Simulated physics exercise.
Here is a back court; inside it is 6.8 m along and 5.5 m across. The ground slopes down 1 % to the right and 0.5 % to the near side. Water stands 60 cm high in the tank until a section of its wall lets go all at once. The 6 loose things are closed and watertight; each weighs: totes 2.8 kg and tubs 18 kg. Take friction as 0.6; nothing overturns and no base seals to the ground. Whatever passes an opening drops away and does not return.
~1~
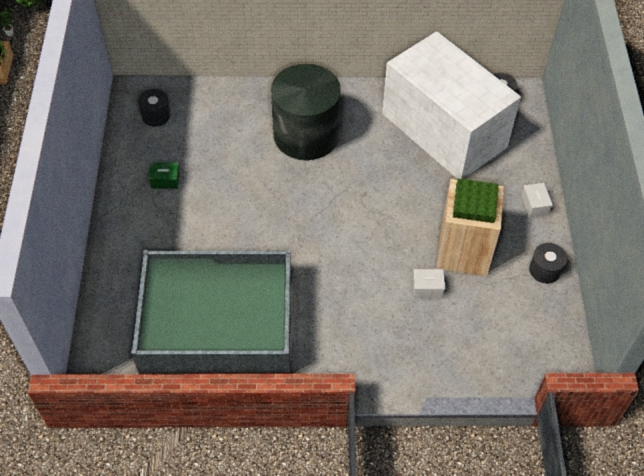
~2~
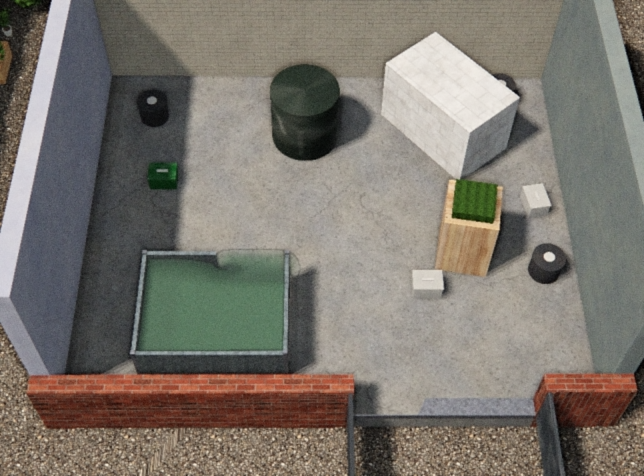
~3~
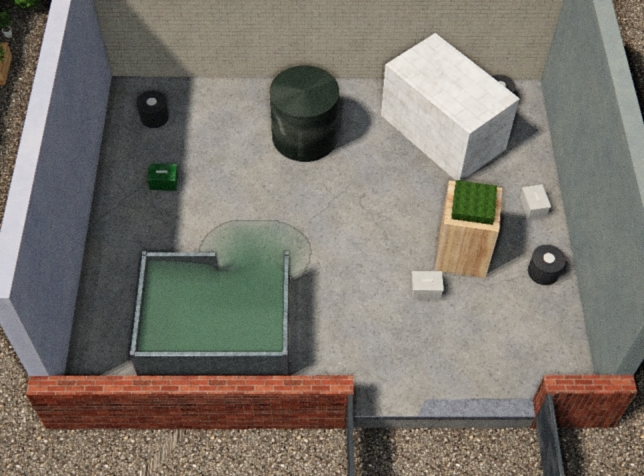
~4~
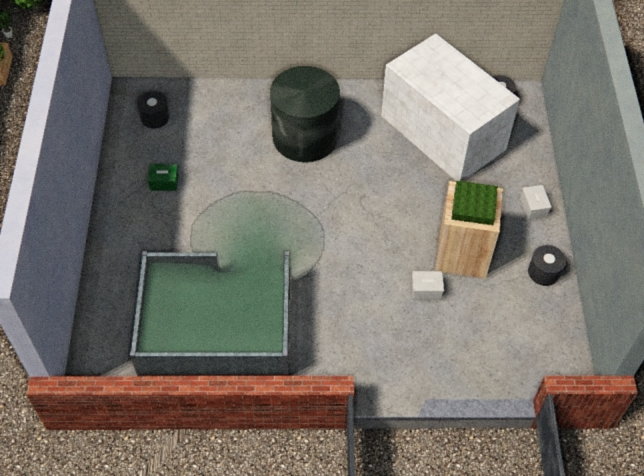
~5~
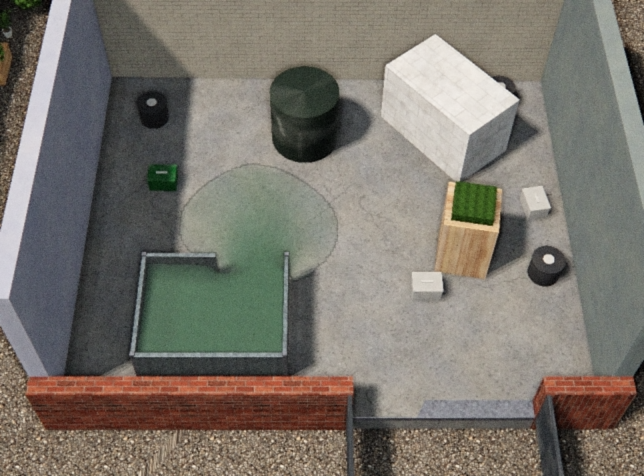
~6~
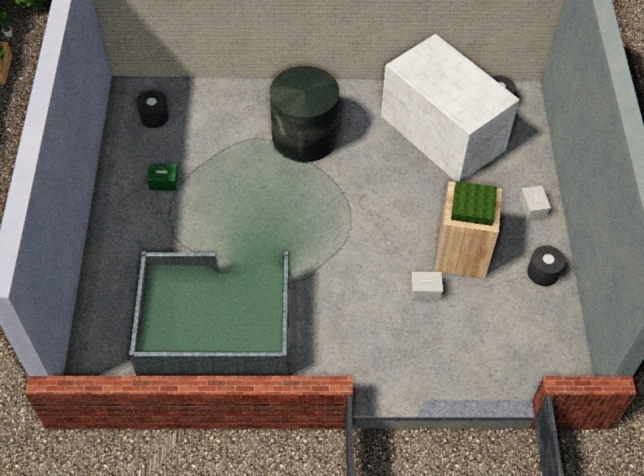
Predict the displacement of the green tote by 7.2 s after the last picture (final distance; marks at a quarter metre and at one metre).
The green tote ends far away.
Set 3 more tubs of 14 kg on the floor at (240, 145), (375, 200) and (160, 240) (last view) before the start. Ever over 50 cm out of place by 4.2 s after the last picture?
In that order: Past it, more, under.
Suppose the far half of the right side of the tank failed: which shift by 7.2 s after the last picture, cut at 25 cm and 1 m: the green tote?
Then the green tote barely shifts.
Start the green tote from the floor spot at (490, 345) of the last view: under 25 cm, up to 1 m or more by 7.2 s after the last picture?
It barely shifts.
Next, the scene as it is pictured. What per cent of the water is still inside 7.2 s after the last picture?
Some 100 per cent remains.
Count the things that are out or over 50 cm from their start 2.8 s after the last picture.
I count 1.
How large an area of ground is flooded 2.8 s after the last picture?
Roughly 20 m2.
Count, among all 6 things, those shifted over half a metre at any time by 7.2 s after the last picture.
2 of them.
Then, 0.9 s after the last picture the green tote is near (156, 168), 0.1 m from its start, aground; 0 of 6 are out; 0 afloat.
Then, 2.8 s after the last picture the green tote is near (115, 163), 0.7 m from its start, afloat; 0 of 6 are out; 1 afloat.
Then, 4.8 s after the last picture the green tote is near (138, 263), 1.6 m from its start, afloat; 0 of 6 are out; 1 afloat.
Then, 7.2 s after the last picture the green tote is near (103, 361), 3.1 m from its start, afloat; 0 of 6 are out; 2 afloat.
